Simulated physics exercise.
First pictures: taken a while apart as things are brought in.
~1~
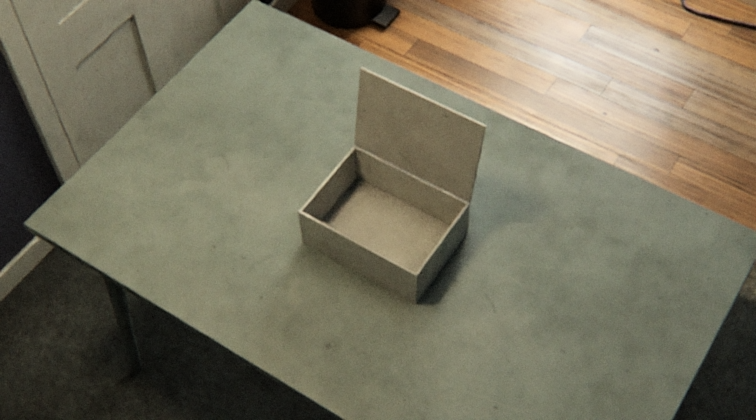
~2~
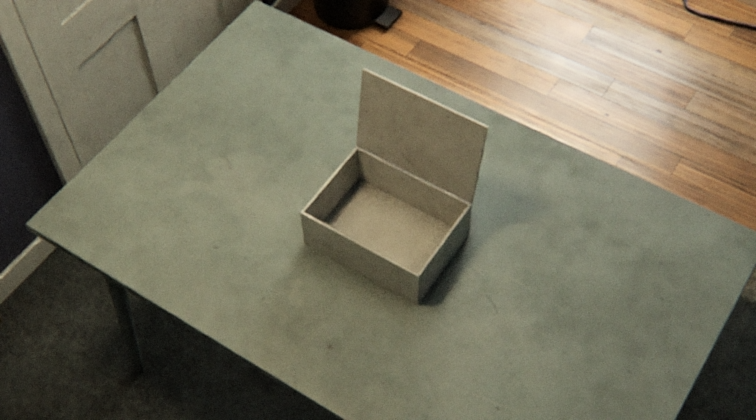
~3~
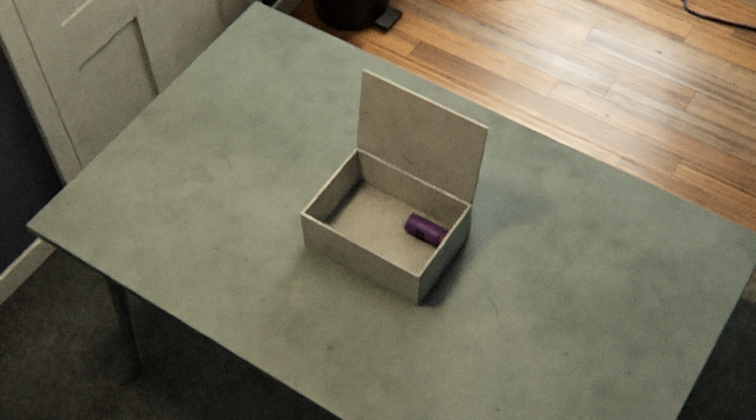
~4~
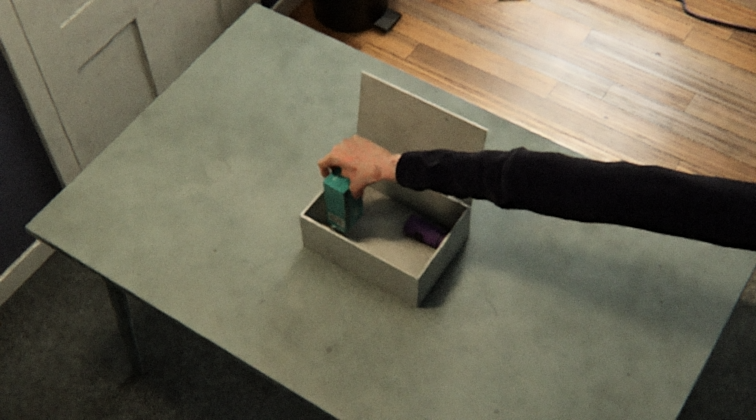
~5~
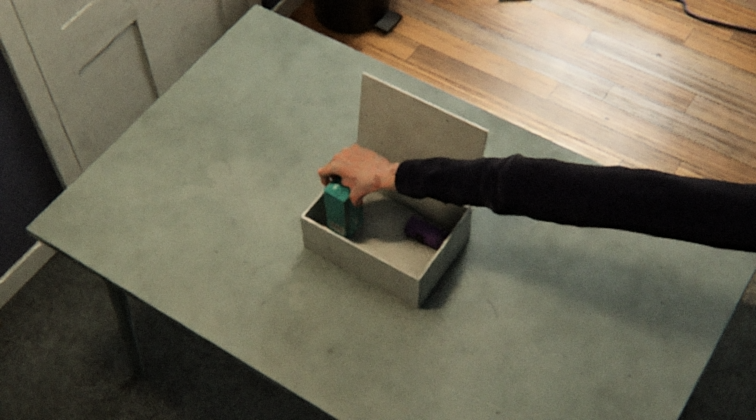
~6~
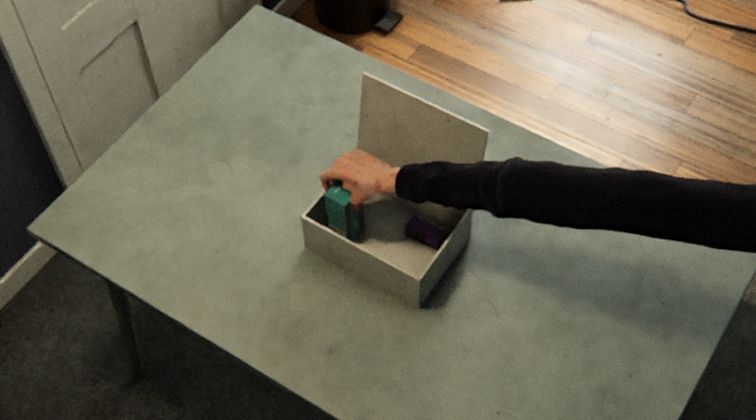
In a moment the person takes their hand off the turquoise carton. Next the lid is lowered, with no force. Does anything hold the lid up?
I predict it won't fully lower.
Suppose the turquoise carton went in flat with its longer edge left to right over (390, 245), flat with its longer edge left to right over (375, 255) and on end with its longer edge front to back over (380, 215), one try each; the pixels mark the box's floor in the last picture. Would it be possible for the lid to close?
1: Closed. 2: Closed. 3: Open.
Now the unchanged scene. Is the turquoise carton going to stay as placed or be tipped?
By the end the turquoise carton has kept its angle.
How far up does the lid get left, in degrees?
It stays some 20° above the rim.
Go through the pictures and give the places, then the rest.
The last thing is not in view yet, in the first picture.
The last thing is not in view yet, in the second picture.
The last thing is not in view yet; purple shaker (428, 231), in the third picture.
On its way; turquoise carton (344, 199); purple shaker (427, 233), in the fourth picture.
On its way; turquoise carton (344, 207); purple shaker (428, 234), in the fifth picture.
Put in, still held; turquoise carton (345, 211); purple shaker (429, 234), in the sixth picture.
Then, 1.20 s after the last picture, lid starting down.
Then, 1.50 s after the last picture, lid 71° above the rim.
Then, 1.70 s after the last picture, lid 48° above the rim.
Then, 1.80 s after the last picture, lid 33° above the rim.
At rest, lid 22° above the rim; both in place. Seen from the same camera at the end, turquoise carton near (345, 211).
